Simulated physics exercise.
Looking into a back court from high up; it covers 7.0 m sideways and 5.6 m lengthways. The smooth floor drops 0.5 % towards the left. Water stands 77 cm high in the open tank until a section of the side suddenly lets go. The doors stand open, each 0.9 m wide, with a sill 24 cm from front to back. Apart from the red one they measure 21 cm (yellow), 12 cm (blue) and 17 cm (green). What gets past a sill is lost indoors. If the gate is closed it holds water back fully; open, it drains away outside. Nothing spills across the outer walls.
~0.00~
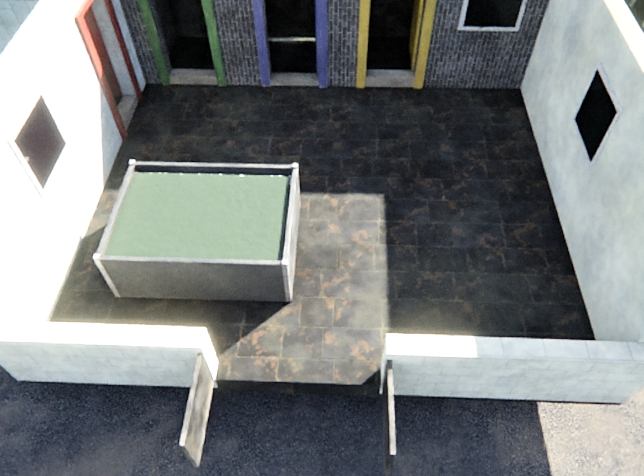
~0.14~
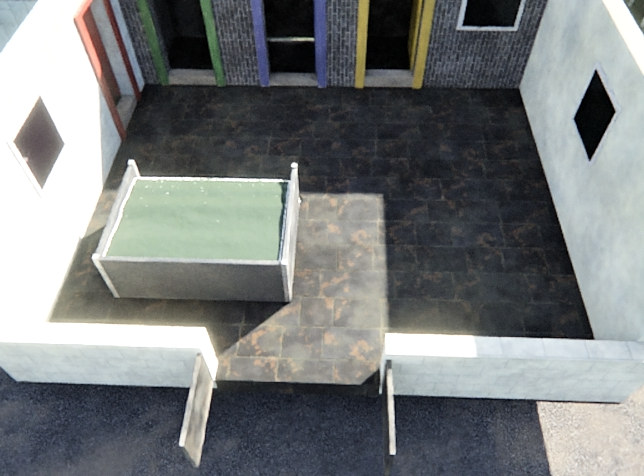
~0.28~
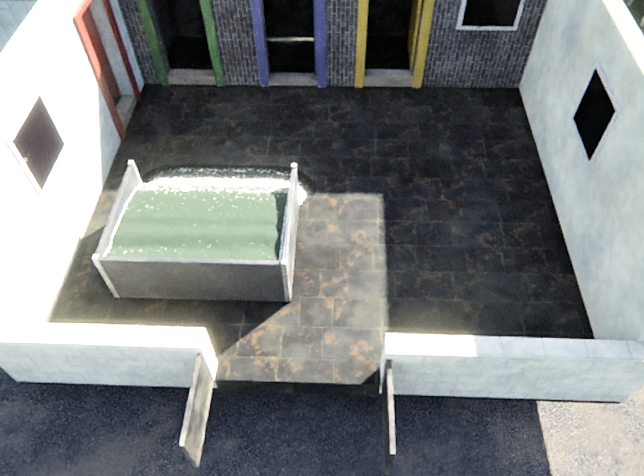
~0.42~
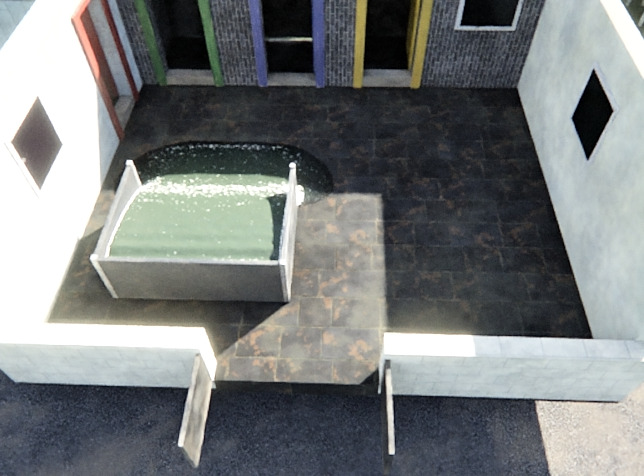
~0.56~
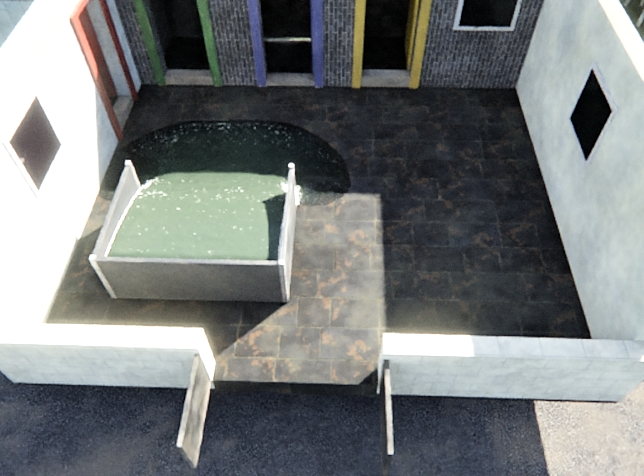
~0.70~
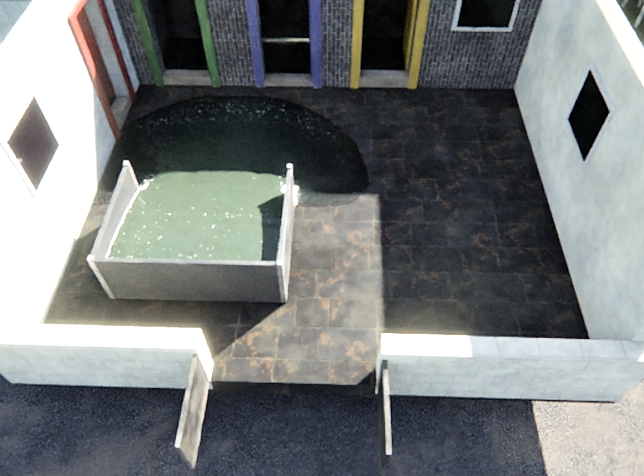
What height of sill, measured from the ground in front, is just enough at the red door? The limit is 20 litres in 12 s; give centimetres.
Close to 23 cm is just enough.
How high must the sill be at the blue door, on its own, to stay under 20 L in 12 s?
About 31 cm at blue.
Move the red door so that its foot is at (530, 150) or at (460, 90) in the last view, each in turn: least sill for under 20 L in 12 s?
About 9.0 and 7.5 cm.
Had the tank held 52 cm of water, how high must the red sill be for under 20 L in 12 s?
Some 16 cm.
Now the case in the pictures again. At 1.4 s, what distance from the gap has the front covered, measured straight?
Some 4.0 m out.
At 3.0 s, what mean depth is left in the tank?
Some 12 cm.
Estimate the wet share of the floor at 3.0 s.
About 45 per cent.
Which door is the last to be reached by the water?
The yellow one.
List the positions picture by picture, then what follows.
In the first frame, still water, 77 cm deep, in the open tank at (204, 213); the red door at (114, 69) is dry.
In the second frame, the front is at a hidden place, 0.3 m from the gap on the far side; 0.6 m2 of floor is wet, 77 cm left at the back.
In the third frame, water pours out on the far side and has run 0.8 m, to a hidden place; about 14 cm deep outside, 73 cm at the back.
In the fourth frame, the front is at (186, 145), 1.4 m from the gap on the far side; 3.8 m2 of floor is wet, 66 cm left at the back.
In the fifth frame, the gap is on the far side, the front 2.0 m out at (239, 123); the back of the open tank holds 66 cm.
In the sixth frame, water pours out on the far side and has run 2.6 m, to (216, 100); about 7 cm deep outside, 60 cm at the back; 0.3 m in a straight line remain to the red door at (108, 70).
After 1.4 s water covers 40 % of the floor, deepest (44 cm) near (234, 92); 16 cm at the red door, 0 litres in over its 16 cm sill.
After 3.0 s water covers 45 % of the floor, deepest (27 cm) near (140, 85); 25 cm at the red door, 37 litres in over its 16 cm sill.
After 12.0 s water covers 100 % of the floor, deepest (10 cm) near (286, 145); 4 cm at the red door, 56 litres in over its 16 cm sill.
At the red door as built, the water arrived by 0.8 s and peaked near 29 cm at 2.6 s.
Run again over the same 12 s with other heights there, 39 litres in over 18.5 cm, 6 litres over 29 cm. The limit of 20 litres is kept from about 23 cm up.
